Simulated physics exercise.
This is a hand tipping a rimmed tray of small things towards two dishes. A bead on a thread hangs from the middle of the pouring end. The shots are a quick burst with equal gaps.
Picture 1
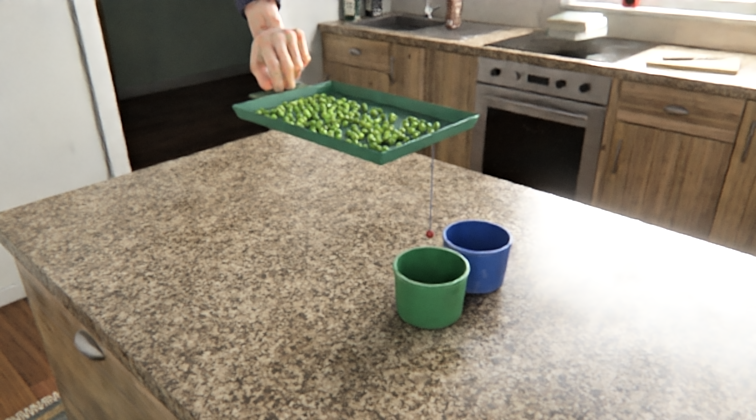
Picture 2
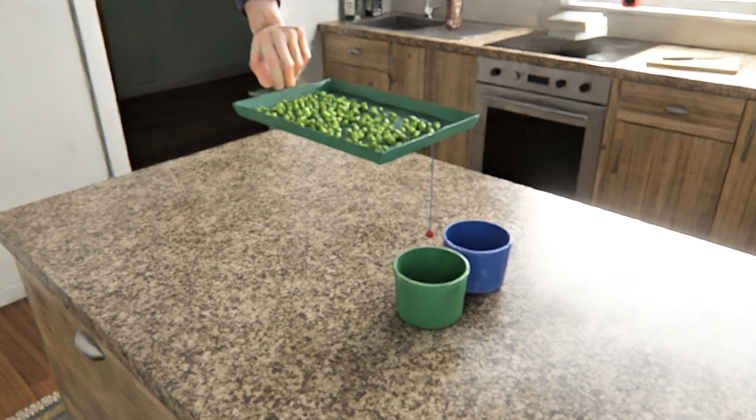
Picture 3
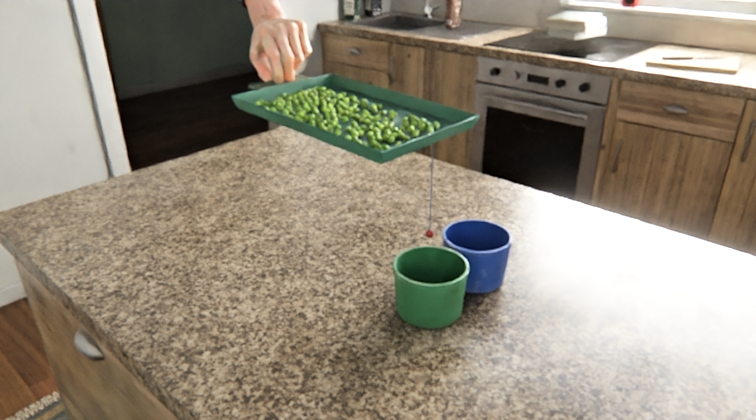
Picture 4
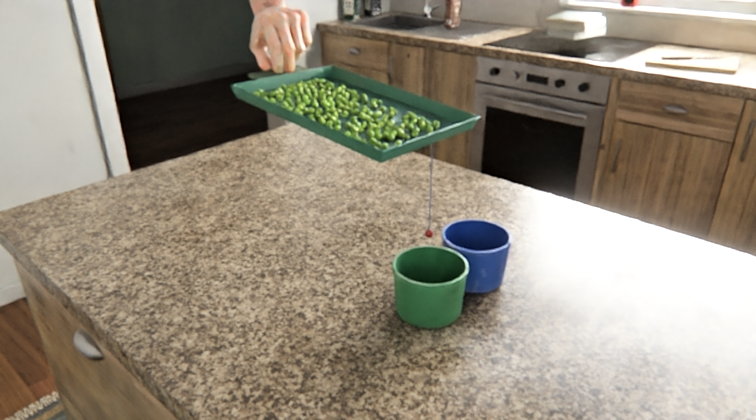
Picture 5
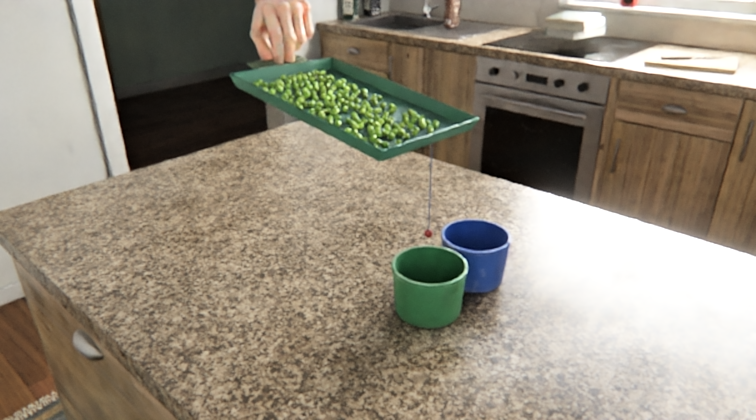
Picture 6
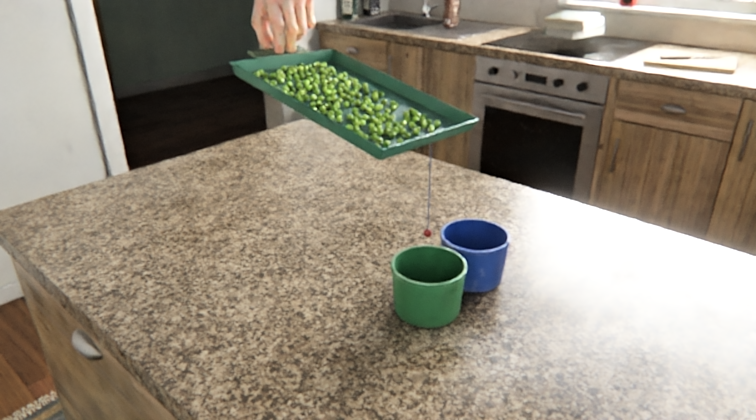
A hand slowly raised the far end of a green tray of peas, tilting it gently down to the right above one green dish and one blue dish, which stayed still on the counter.
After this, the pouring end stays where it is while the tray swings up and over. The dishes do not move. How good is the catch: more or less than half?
Together they catch the larger part.
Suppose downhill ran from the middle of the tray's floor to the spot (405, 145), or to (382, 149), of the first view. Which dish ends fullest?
In turn: The dish on the left; the left one.
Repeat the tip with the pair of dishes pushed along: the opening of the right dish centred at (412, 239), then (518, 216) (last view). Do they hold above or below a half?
At the first place under half, at the second the larger part.
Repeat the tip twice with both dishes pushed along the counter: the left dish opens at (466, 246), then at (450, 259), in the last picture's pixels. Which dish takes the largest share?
The first try: The dish on the left. The second: The right dish.
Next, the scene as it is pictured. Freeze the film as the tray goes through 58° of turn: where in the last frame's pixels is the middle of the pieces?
Roughly at (444, 125).
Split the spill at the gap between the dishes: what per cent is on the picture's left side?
Near 10 %.
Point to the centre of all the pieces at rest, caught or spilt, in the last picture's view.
Close to (476, 271).
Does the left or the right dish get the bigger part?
Fuller: The right dish.
Soon after the last picture, tray tipped steeply; nearly all on the tray; a stray few in the right dish; a stray few outside both; a stray few in the air.
A little later, tray tipped right over; a small part in the left dish; about two thirds in the right dish; a small part outside both; a small part in the air.
Later still, tray tipped past a quarter turn; a small part in the left dish; most in the right dish; a small part outside both.
At rest, tray tipped past a quarter turn; a small part in the left dish; most in the right dish; a small part outside both.
